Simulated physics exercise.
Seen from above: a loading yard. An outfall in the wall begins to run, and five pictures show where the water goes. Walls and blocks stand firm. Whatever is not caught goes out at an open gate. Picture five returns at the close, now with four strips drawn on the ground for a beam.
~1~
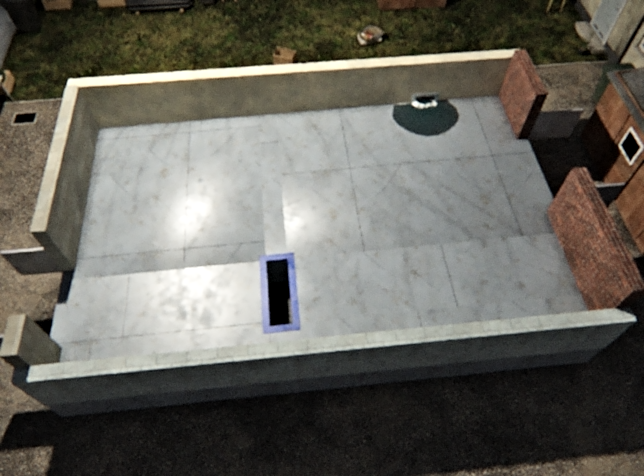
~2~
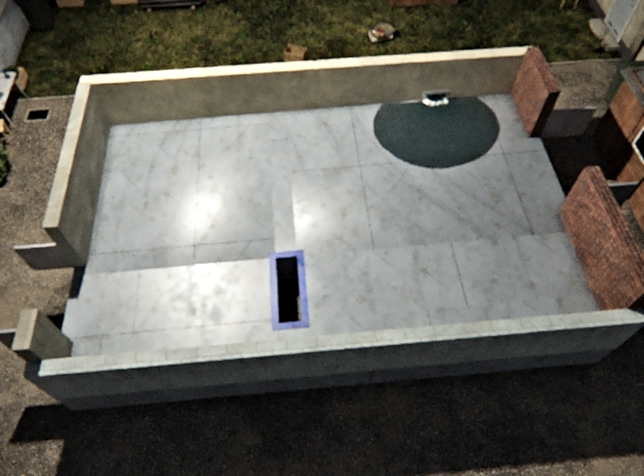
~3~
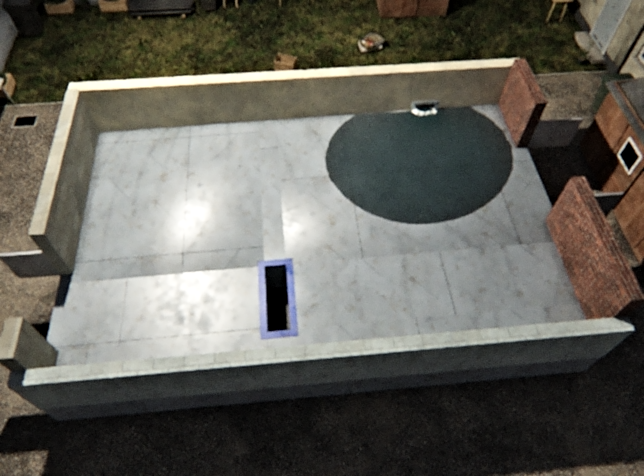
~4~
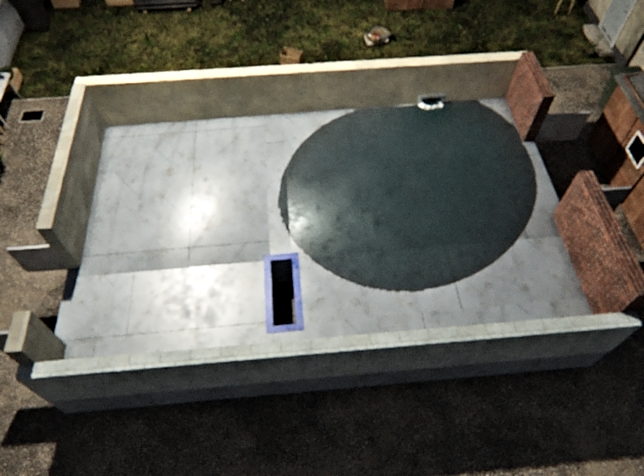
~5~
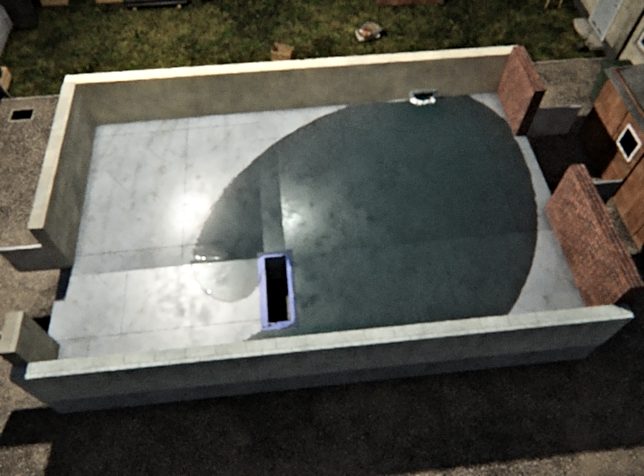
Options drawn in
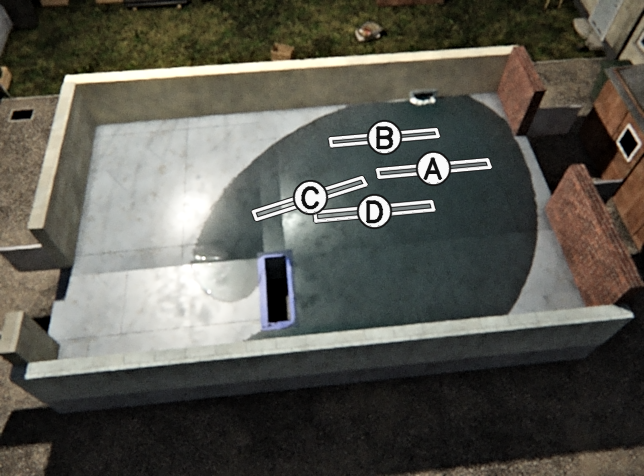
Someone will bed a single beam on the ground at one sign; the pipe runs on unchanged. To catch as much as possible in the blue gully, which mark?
Position C does it best.
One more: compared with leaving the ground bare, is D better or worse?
Position D is worse.
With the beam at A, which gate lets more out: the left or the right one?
More leaves on the left.
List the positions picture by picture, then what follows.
The first picture shows outfall at (425, 98); blue gully at (279, 291); open gate at (69, 307); open gate at (531, 174); front seen at (406, 128), 2 % of the ground wet; blue gully still dry.
The second picture shows front seen at (395, 155), 8 % of the ground wet; blue gully still dry.
The third picture shows front seen at (390, 215), 19 % of the ground wet; blue gully still dry.
The fourth picture shows front seen at (359, 279), 36 % of the ground wet; blue gully still dry.
The fifth picture shows front seen at (223, 285), 54 % of the ground wet; blue gully taking water.
On the marked copy, A from (378, 173) to (488, 163); B from (330, 142) to (437, 132); C from (254, 215) to (363, 181); D from (315, 216) to (432, 205).
With A, about 18 % of the stream goes into the blue gully, about 81 % out by the gates.
With B, about 15 % of the stream goes into the blue gully, about 84 % out by the gates.
With C, about 31 % of the stream goes into the blue gully, about 69 % out by the gates.
With D, about 15 % of the stream goes into the blue gully, about 85 % out by the gates.
